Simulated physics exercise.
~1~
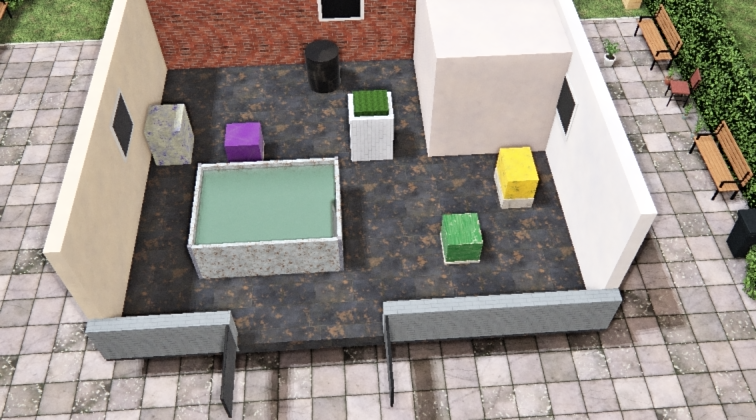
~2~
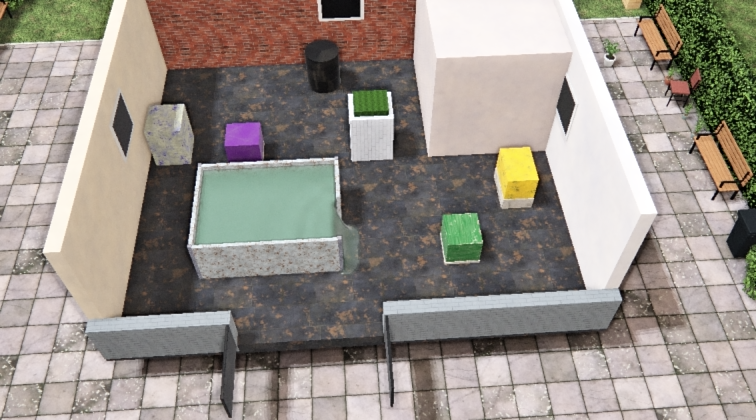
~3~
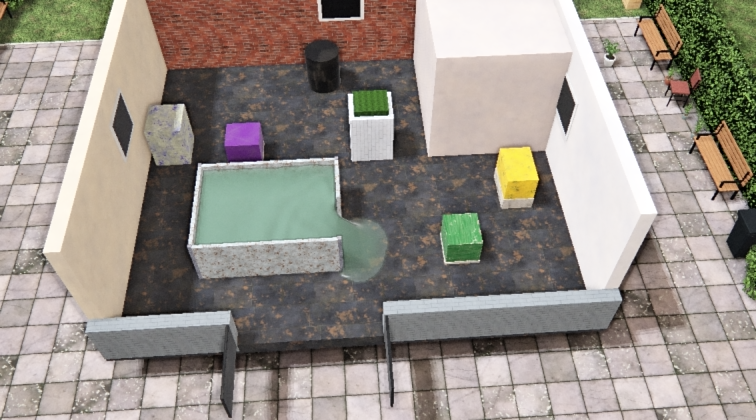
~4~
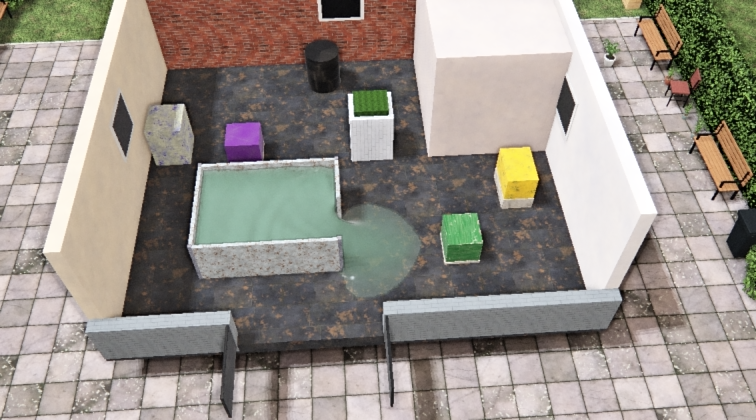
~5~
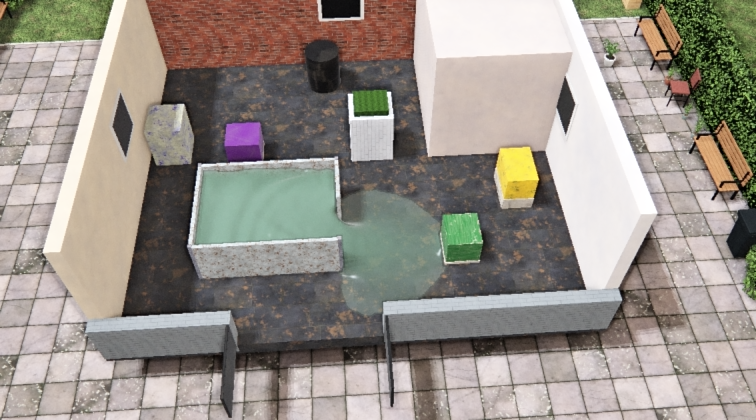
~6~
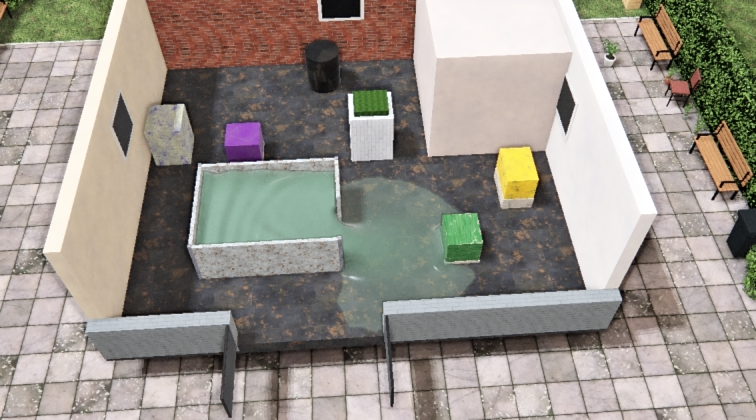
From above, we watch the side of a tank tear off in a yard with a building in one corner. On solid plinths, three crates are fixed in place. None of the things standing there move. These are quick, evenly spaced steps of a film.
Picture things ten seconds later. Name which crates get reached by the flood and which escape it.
Green crate: Reached by water; purple crate: Reached by water; yellow crate: Reached by water.
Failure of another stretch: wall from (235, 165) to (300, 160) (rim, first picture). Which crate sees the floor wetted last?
Answer: The one in yellow.
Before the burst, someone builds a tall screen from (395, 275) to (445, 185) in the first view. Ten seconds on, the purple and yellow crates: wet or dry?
The purple crate gets flooded; the yellow crate stays out of it.
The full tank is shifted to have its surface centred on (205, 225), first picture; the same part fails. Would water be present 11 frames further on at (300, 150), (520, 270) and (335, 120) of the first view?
Results in order - left untouched, swamped, left untouched.
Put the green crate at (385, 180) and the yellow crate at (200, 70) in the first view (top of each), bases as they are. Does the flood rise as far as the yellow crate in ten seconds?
After ten seconds, the yellow one is left untouched.
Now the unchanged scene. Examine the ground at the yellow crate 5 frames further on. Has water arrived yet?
Yellow crate wet.
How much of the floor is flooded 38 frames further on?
It works out to about 55 in a hundred.
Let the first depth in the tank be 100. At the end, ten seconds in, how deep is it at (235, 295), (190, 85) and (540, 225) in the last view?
Approx. values, in order: 4 %, 4 %, 16 %.
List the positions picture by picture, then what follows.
The first picture shows the open tank at (267, 203) is whole and still.
In the second picture, water pours out at (339, 239) and has run to (344, 273).
In the third picture, the front is at (376, 226), out from the gap at (339, 239).
In the fourth picture, water pours out at (339, 240) and has run to (417, 250).
In the fifth picture, water pours out at (339, 240) and has run to a hidden place.
In the sixth picture, the front is at a hidden place, out from the gap at (339, 240).
A moment on, water covers 25 % of the floor; the green crate water round its plinth, the purple crate not reached, the yellow crate water round its plinth.
Next, water covers 30 % of the floor; the green crate water round its plinth, the purple crate not reached, the yellow crate water round its plinth.
Then, water covers 35 % of the floor; the green crate water round its plinth, the purple crate not reached, the yellow crate water round its plinth.
Later, water covers 55 % of the floor; the green crate water round its plinth, the purple crate water round its plinth, the yellow crate water round its plinth.
In the end, water covers 95 % of the floor; the green crate was topped, the purple crate was topped, the yellow crate was topped.
